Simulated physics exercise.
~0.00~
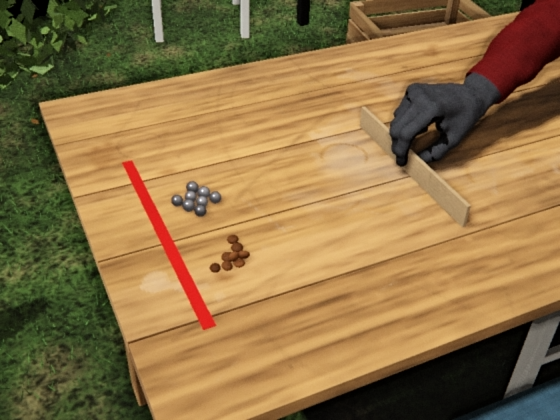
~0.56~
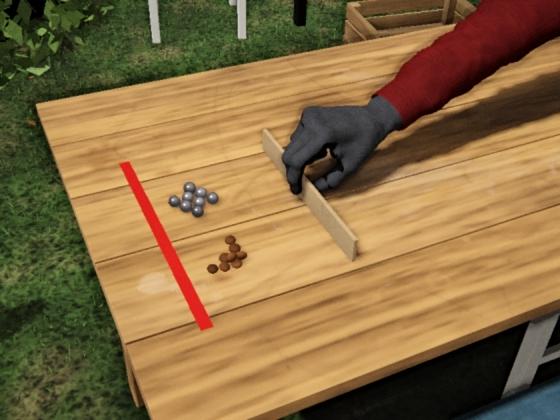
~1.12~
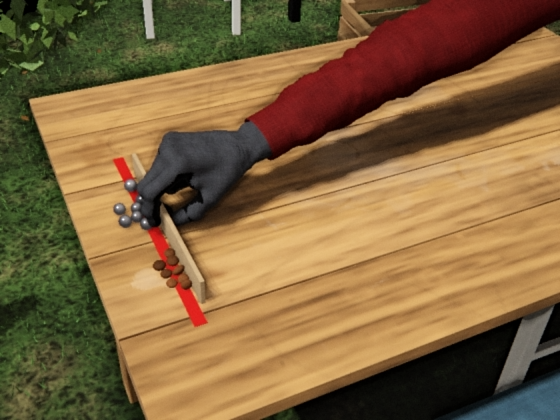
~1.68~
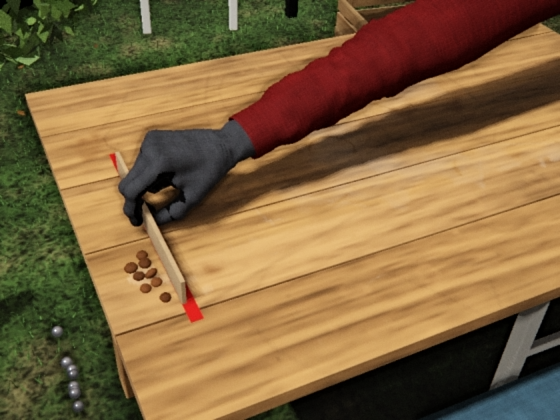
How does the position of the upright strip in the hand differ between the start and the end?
At the start the strip stands well to the right of the two clusters, away from the red tape. At the end it stands at the red tape near the left end of the table.
